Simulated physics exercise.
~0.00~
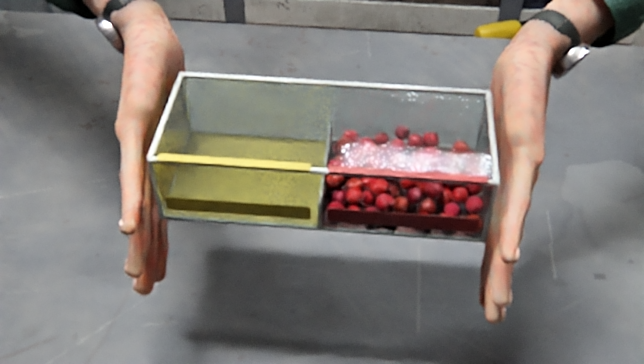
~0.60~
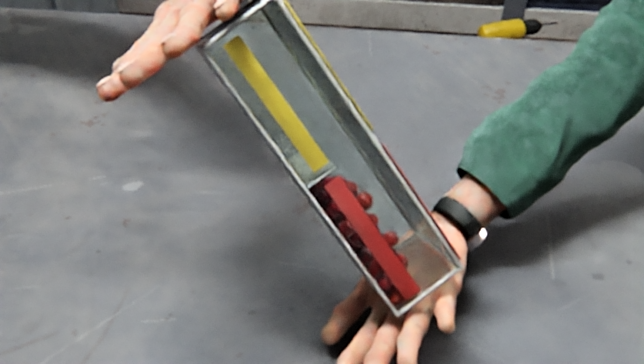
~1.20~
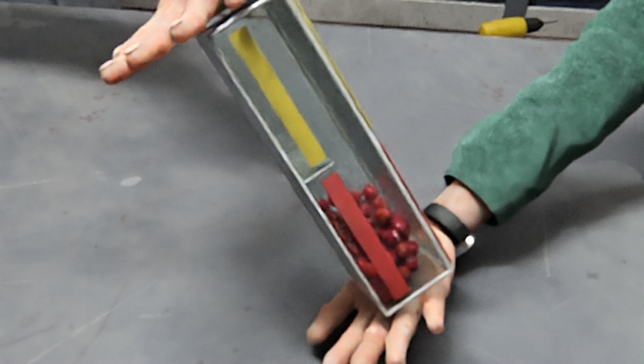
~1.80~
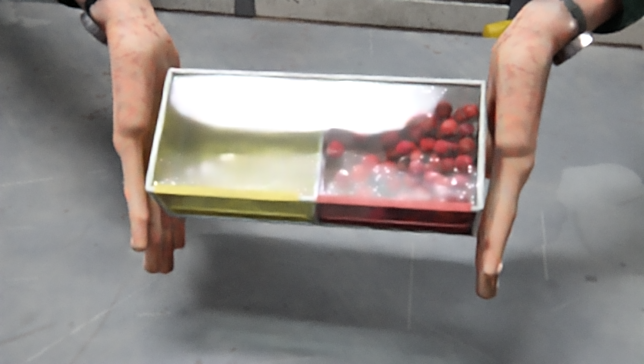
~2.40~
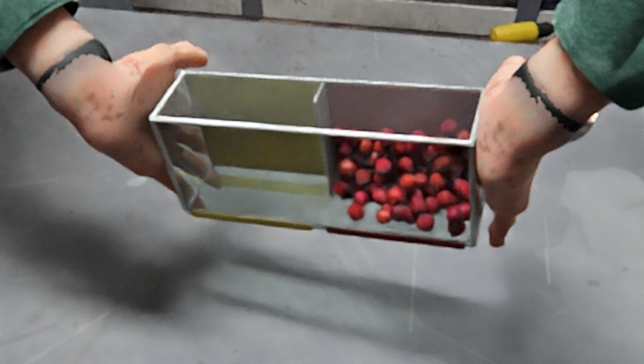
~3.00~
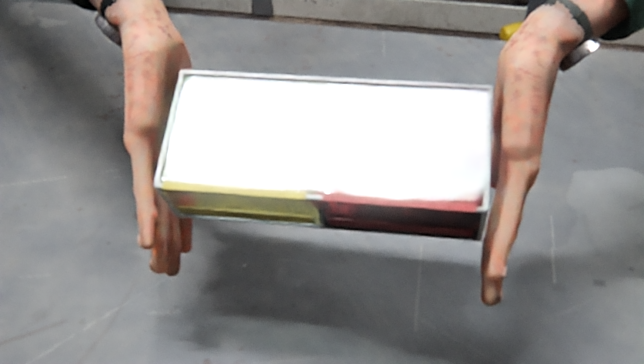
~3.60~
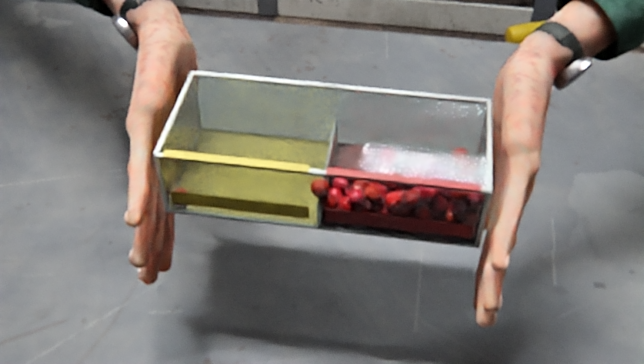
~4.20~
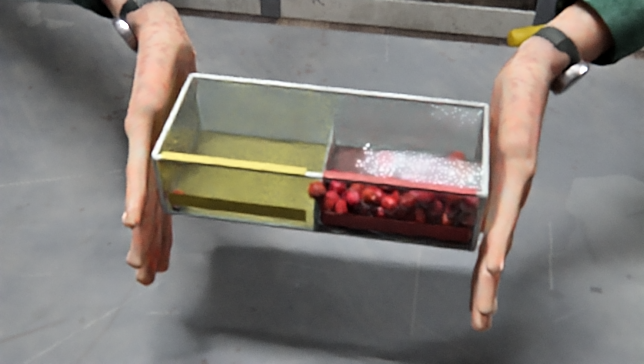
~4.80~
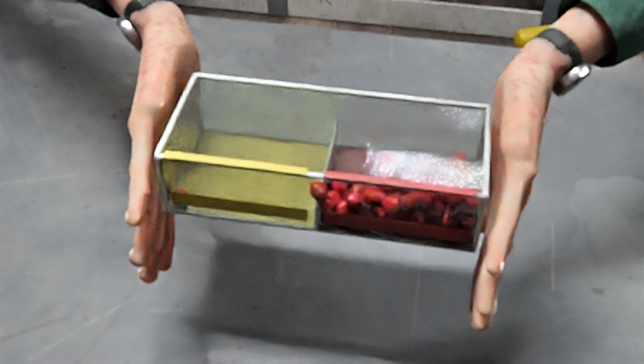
Above a table, hands tilt and level a box, its berries ending in the red half.
